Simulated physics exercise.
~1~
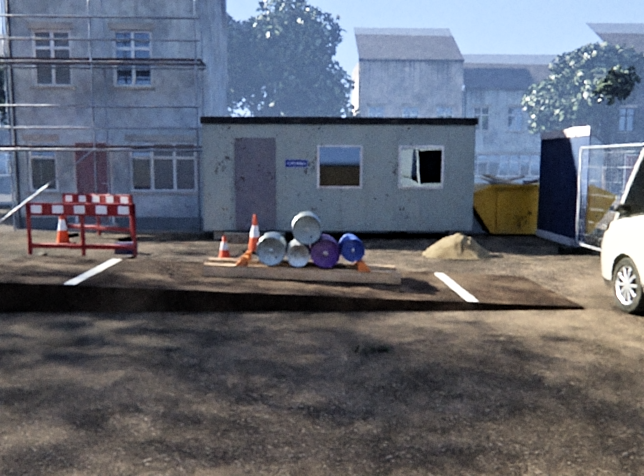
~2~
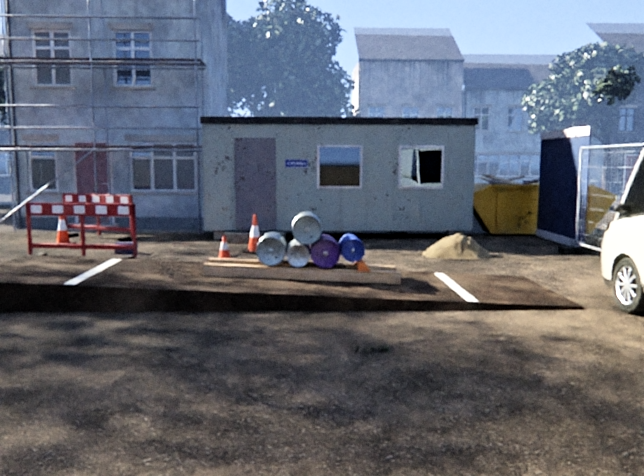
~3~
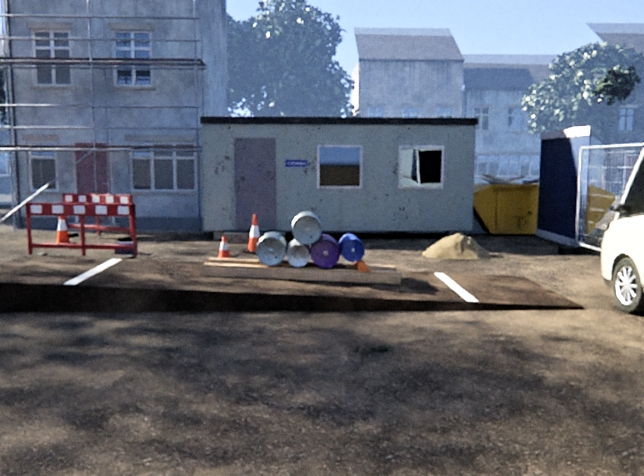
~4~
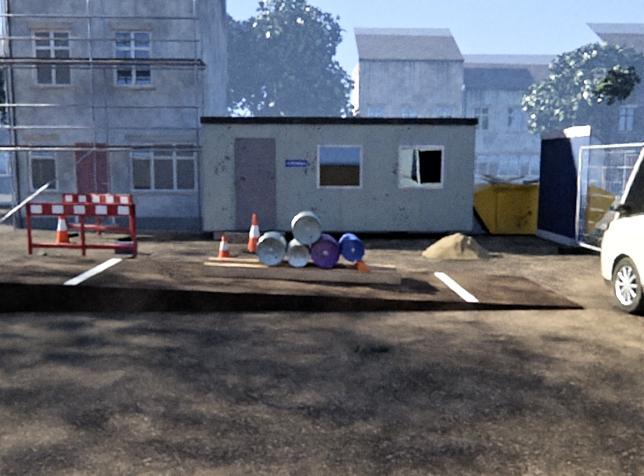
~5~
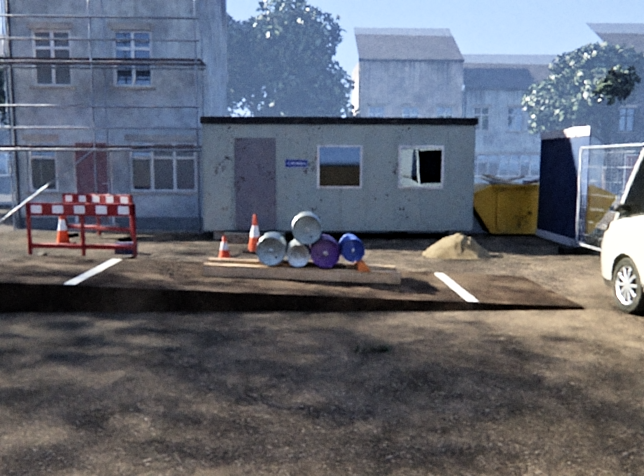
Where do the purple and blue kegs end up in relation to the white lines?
Both stay in their places in the stack on the bearers, between the lines, and neither crosses one.
An orange chock sits at the left end of a small stack of kegs on low bearers, seen from the front across a dark dirt yard. Three grey kegs, one of them on top, lie with a purple one and a blue one at the right, where another orange chock rests. Traffic cones and a red and white barrier stand to the left, a sand heap and part of a white car to the right, with a grey cabin behind. The left chock is suddenly gone, yet the stack does not shift. It ends still piled between the two white lines.
